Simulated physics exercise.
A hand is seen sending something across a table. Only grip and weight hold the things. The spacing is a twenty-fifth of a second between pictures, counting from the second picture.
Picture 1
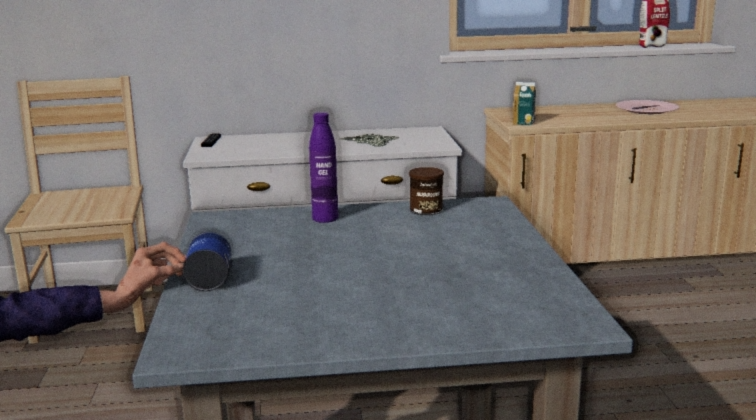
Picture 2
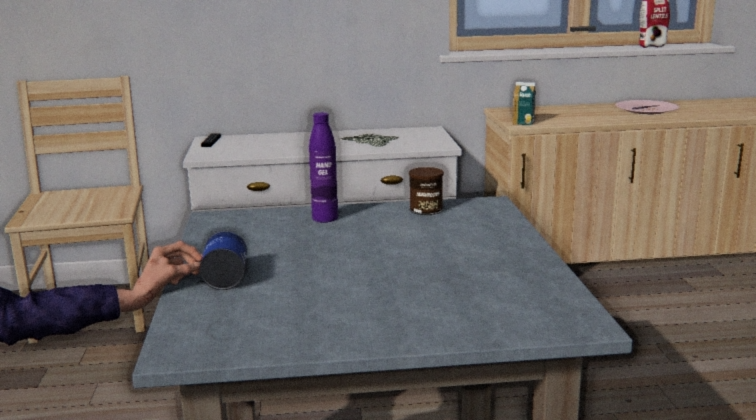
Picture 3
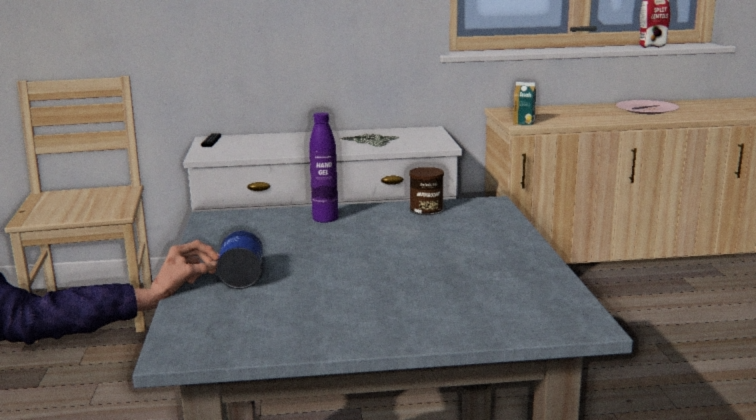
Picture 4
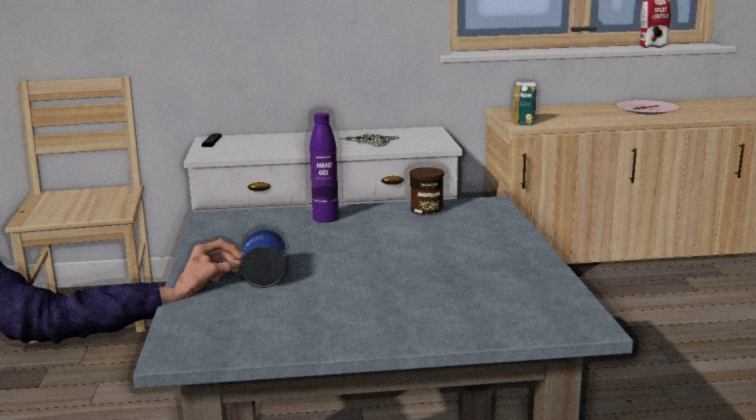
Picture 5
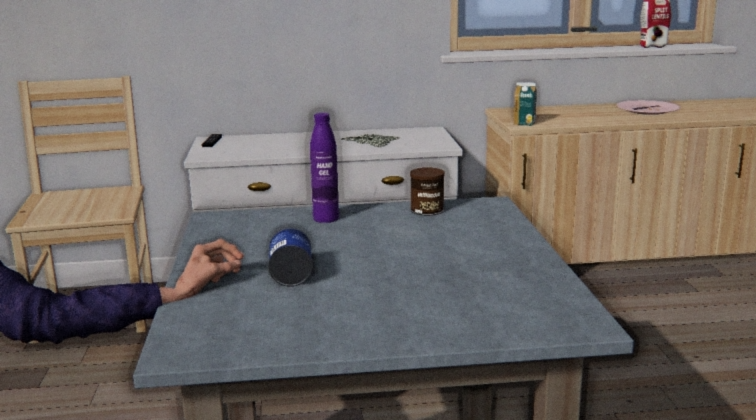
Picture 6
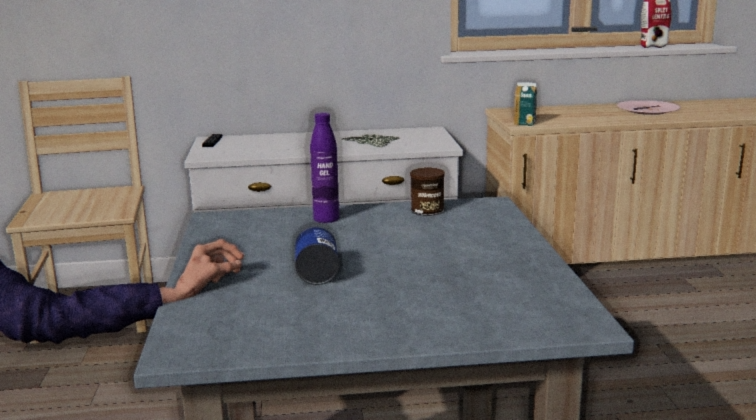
A blue tin is pushed right across the table by a hand, then rolls on alone.
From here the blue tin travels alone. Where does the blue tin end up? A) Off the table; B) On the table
The answer is A.
Then, 0.20 s past the last view, blue tin displaced well along near (437, 248).
Then, 0.50 s past the last view, blue tin now off the table.
Then, 0.80 s past the last view, things are still on the move.
Finally, off the table, blue tin.
